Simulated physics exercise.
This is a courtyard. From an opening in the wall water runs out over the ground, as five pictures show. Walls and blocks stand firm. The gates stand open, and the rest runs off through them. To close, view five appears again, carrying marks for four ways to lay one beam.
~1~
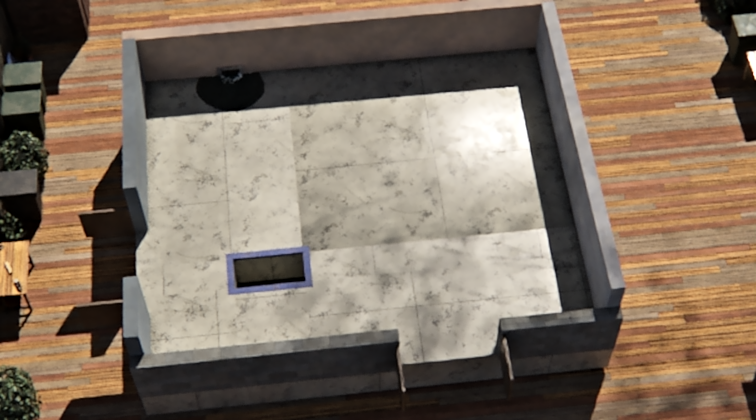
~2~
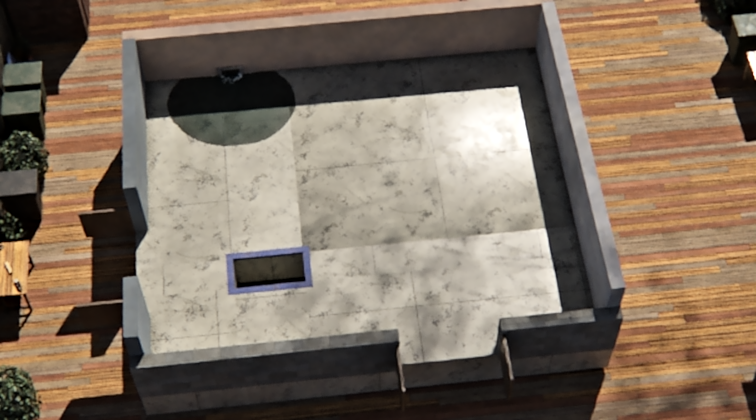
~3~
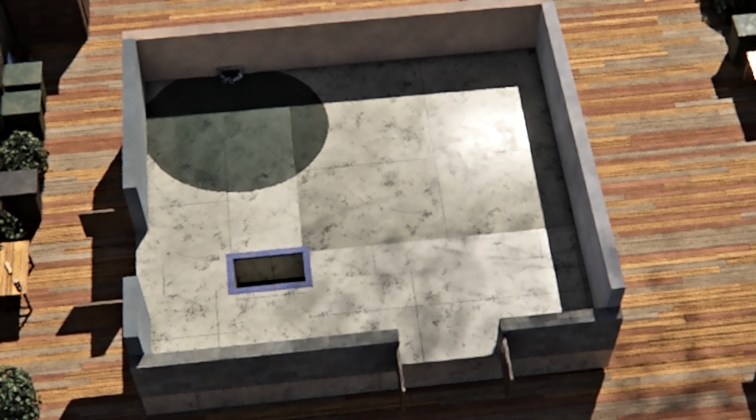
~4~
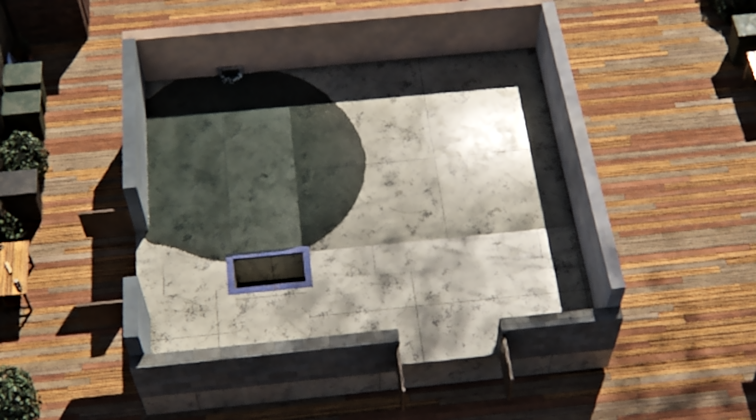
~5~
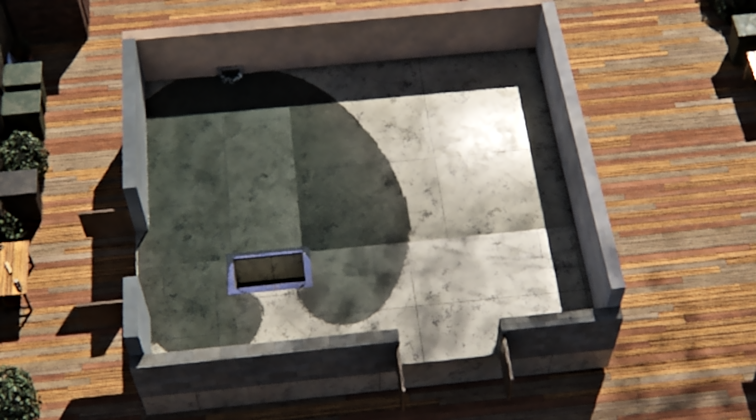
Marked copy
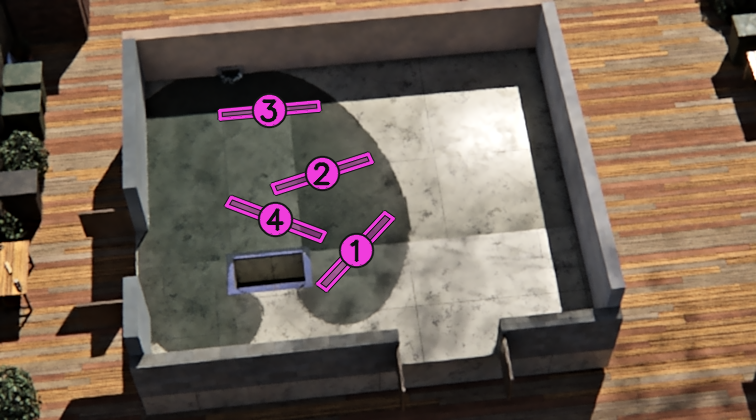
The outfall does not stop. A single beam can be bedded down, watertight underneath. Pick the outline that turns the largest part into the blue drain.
Position 1 does it best.
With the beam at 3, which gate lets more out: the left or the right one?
More leaves on the right.
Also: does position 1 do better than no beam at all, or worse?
Better.
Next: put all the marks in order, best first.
Best to worst: 1, 2, 3, 4.
On the marked copy, 1 from (322, 286) to (388, 215); 2 from (274, 189) to (370, 158); 3 from (220, 114) to (318, 105); 4 from (228, 201) to (322, 236).
If 1 is chosen, about 54 % of the stream goes into the blue drain, about 41 % out by the gates.
If 2 is chosen, about 38 % of the stream goes into the blue drain, about 57 % out by the gates.
If 3 is chosen, about 19 % of the stream goes into the blue drain, about 77 % out by the gates.
If 4 is chosen, about 13 % of the stream goes into the blue drain, about 82 % out by the gates.
